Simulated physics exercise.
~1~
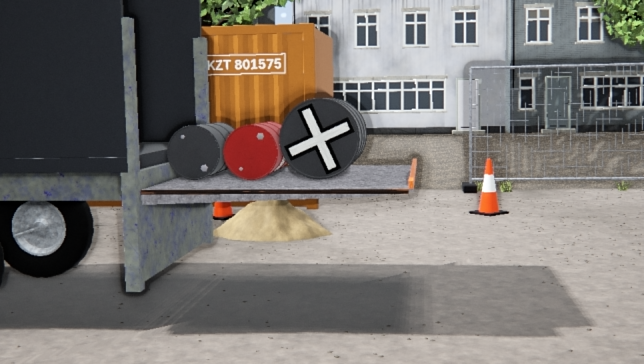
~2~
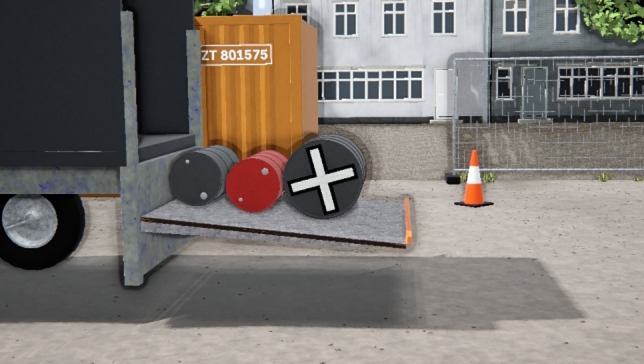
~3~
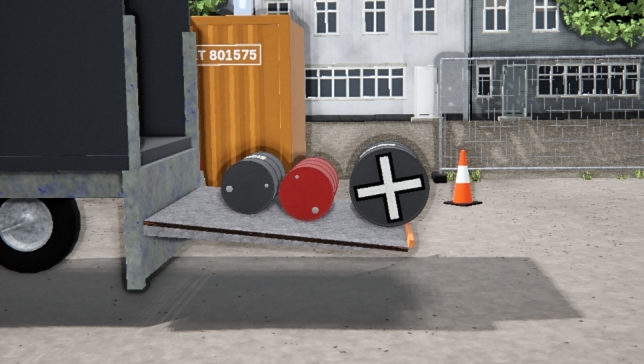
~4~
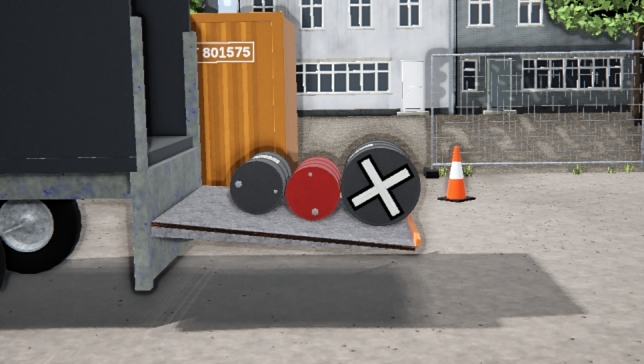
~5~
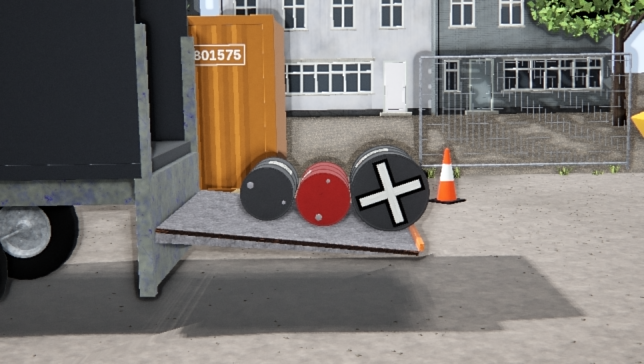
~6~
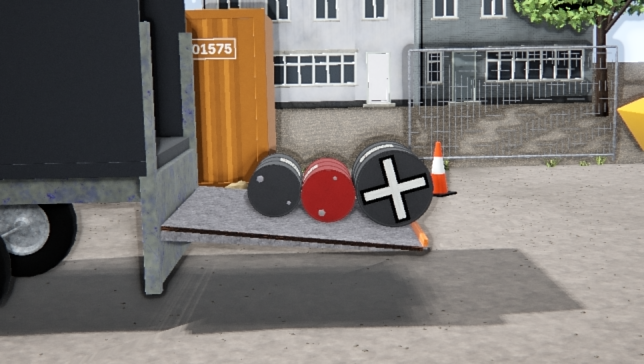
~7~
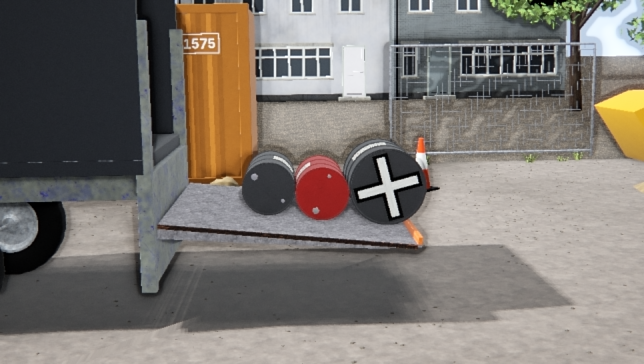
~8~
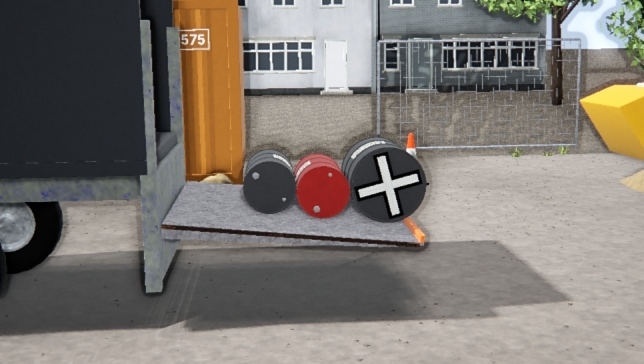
In this clip, three drums, the middle one red, sit on a truck's tail-lift as it lowers and tilts; they roll right toward the outer edge, rock back slightly, then settle together on the platform, the large cross-marked drum resting nearest the edge.
